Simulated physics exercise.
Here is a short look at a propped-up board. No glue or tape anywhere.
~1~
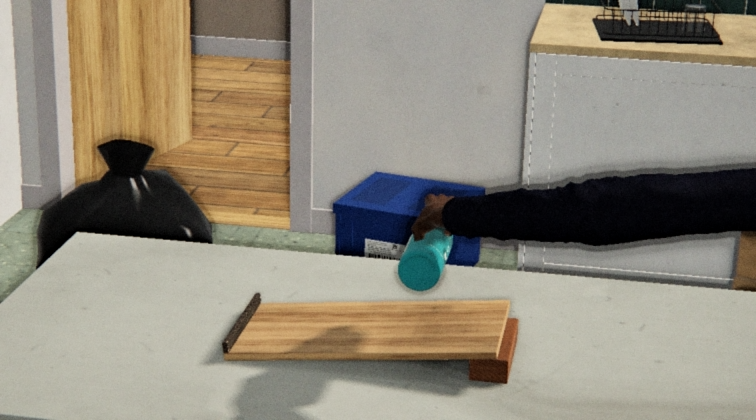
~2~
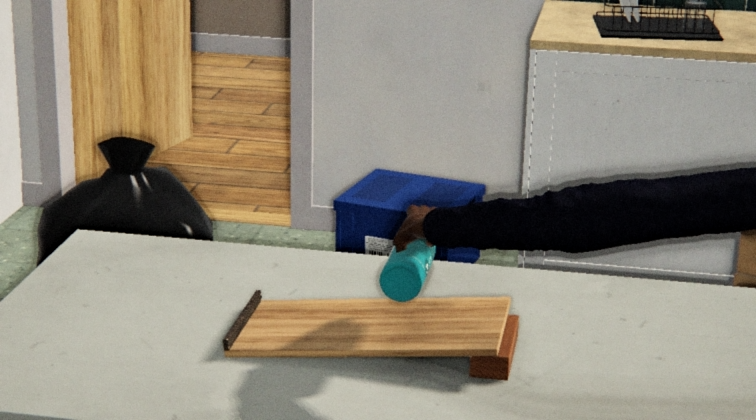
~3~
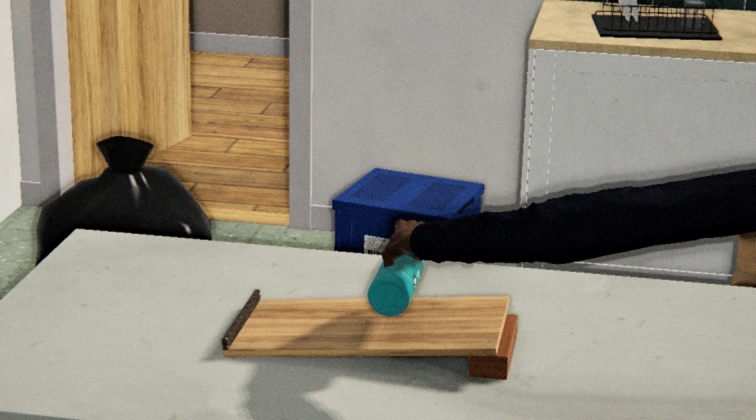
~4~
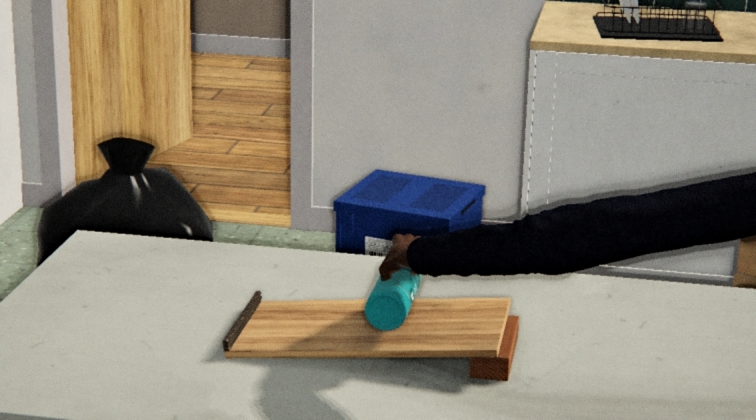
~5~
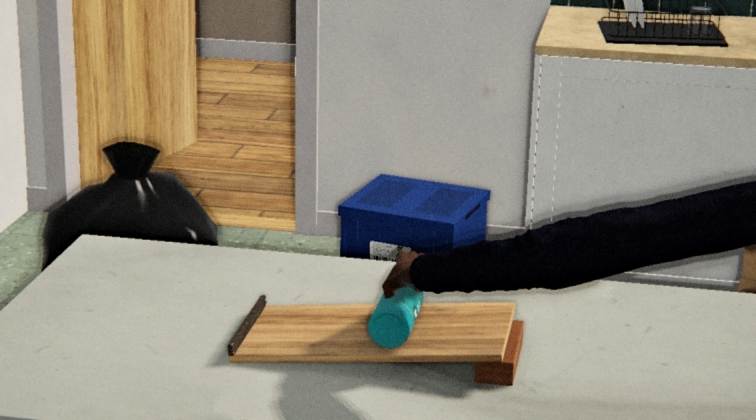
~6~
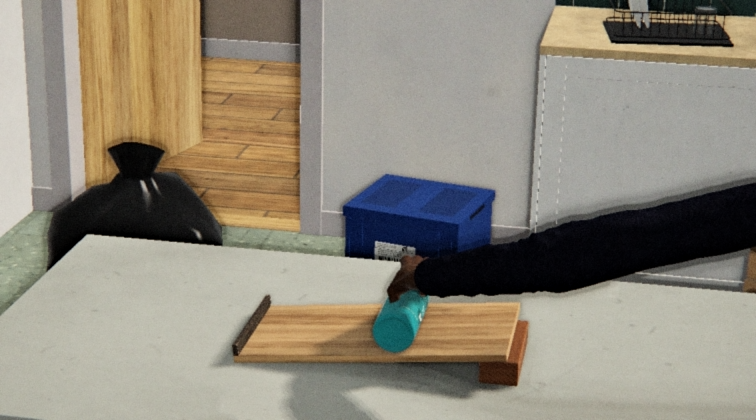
In a room with a black bag and a blue box behind a pale table, a dark-sleeved arm lowers a turquoise bottle on its side onto a propped-up wooden board, and the hand stays on it.
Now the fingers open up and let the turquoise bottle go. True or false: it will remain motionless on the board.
False.
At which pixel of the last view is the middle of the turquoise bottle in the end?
End point in the final view: About (271, 311).
Then, 0.60 s later than the last frame, turquoise bottle moved about its own width near (357, 310).
Then, 0.90 s later than the last frame, turquoise bottle moved well along near (292, 311).
When it is over, moved from the start, turquoise bottle. End places, in pixels of the last picture, turquoise bottle near (271, 311). The turquoise bottle runs down the board.
